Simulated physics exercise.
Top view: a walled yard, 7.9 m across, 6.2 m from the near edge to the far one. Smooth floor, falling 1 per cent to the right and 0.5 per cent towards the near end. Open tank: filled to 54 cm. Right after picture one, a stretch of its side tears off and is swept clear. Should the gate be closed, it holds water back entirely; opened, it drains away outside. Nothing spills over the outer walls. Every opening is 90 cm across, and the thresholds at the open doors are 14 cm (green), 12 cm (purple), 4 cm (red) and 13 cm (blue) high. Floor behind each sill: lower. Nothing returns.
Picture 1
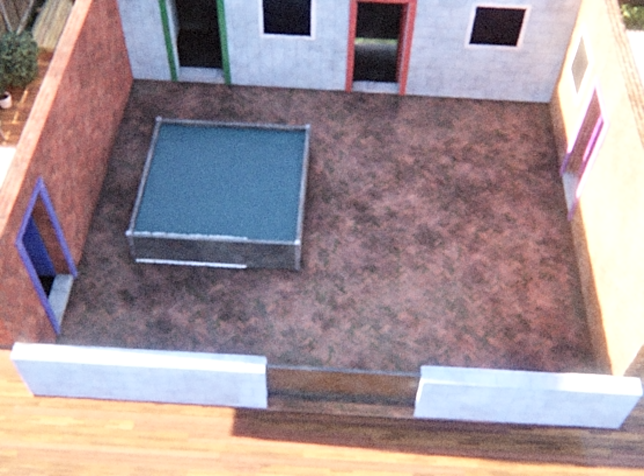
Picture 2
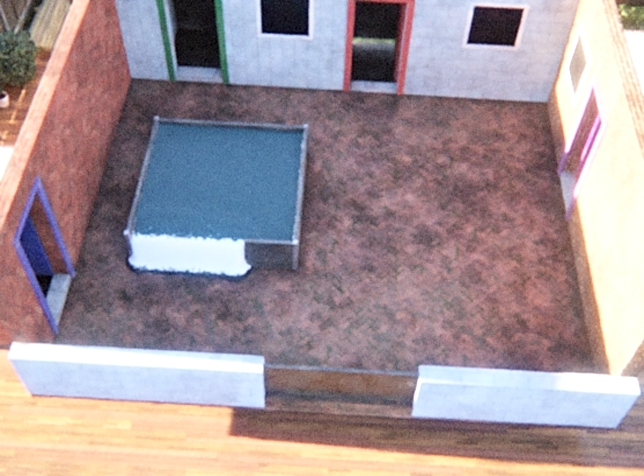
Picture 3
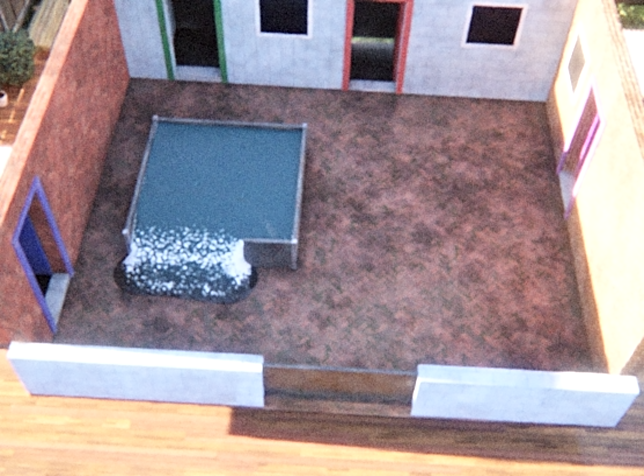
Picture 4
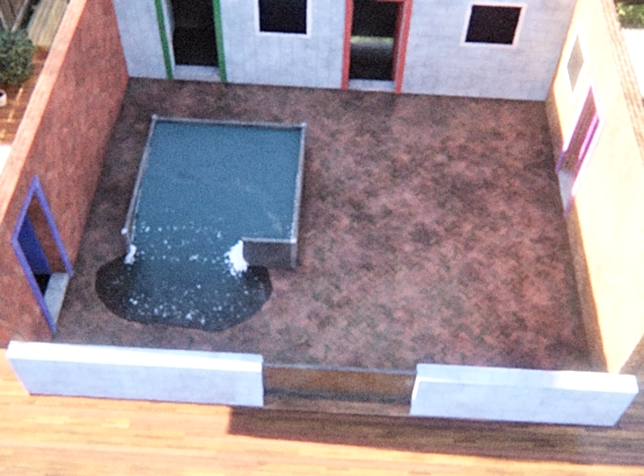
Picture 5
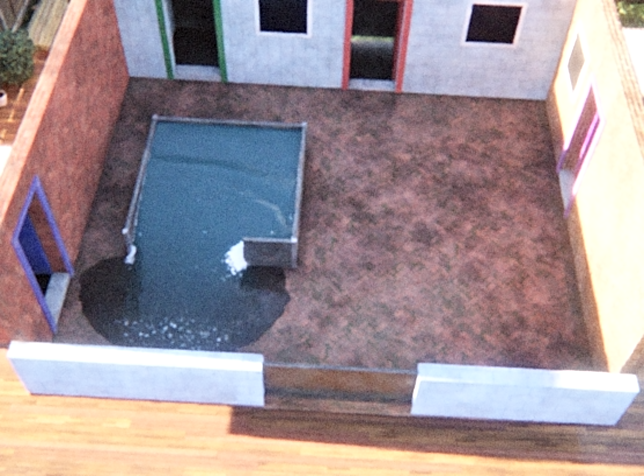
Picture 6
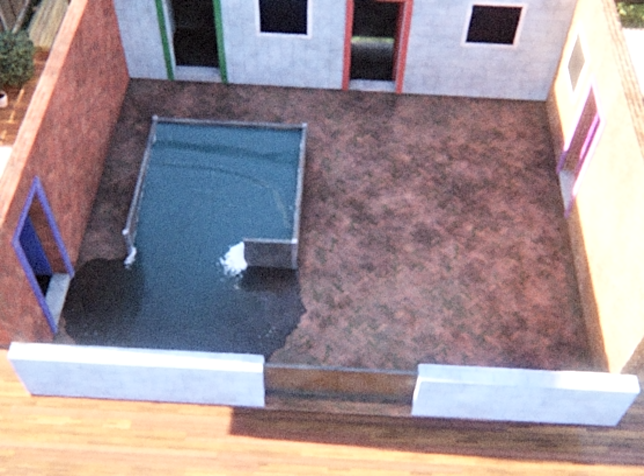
The clip opens on a walled yard with coloured door surrounds and an open tank of still, blue-green water. Part of the tank's near side gives way, and white, foaming water pours onto the reddish-brown floor. A dark pool widens toward the near wall and the blue-edged doorway at left.
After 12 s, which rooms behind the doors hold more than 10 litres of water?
Room by room: Behind the green door 10 litres at most, behind the purple door 10 litres at most, behind the red door more than 10 litres, behind the blue door more than 10 litres.
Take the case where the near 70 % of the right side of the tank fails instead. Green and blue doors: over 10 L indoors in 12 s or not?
Then: Green under, blue below.
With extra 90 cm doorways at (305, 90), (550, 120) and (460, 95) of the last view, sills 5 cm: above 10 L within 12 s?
Taking them in order, the first gets too little, the second enough and the third enough.
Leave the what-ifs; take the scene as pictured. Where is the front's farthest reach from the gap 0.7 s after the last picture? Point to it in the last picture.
Point: Roughly (336, 386).
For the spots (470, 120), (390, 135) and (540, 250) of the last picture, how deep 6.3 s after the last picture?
About 1, 0 and 12 cm respectively.
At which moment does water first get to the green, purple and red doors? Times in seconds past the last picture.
Green: 3.8 s; purple: 4.0 s; red: 6.5 s.
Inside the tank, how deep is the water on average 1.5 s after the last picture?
Roughly 30 cm on average.
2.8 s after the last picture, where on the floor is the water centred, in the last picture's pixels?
The water's centre sits at about (214, 267).
Then, 0.7 s after the last picture water covers 15 % of the floor and is deepest (39 cm) near (146, 375); green door not reached, purple door not reached, red door not reached, blue door 8 cm at the sill, 0 L in.
Then, 1.5 s after the last picture water covers 20 % of the floor and is deepest (47 cm) near (96, 372); green door not reached, purple door not reached, red door not reached, blue door 25 cm at the sill, 8 L in.
Then, 2.8 s after the last picture water covers 45 % of the floor and is deepest (32 cm) near (58, 369); green door not reached, purple door not reached, red door not reached, blue door 25 cm at the sill, 76 L in.
Then, 6.3 s after the last picture water covers 75 % of the floor and is deepest (18 cm) near (589, 400); green door 10 cm at the sill, 0 L in, purple door 9 cm at the sill, 0 L in, red door not reached, blue door 14 cm at the sill, 143 L in.
Then, 11.3 s after the last picture water covers 95 % of the floor and is deepest (16 cm) near (552, 183); green door 5 cm at the sill, 0 L in, purple door 10 cm at the sill, 0 L in, red door 7 cm at the sill, 22 L in, blue door 5 cm at the sill, 144 L in.
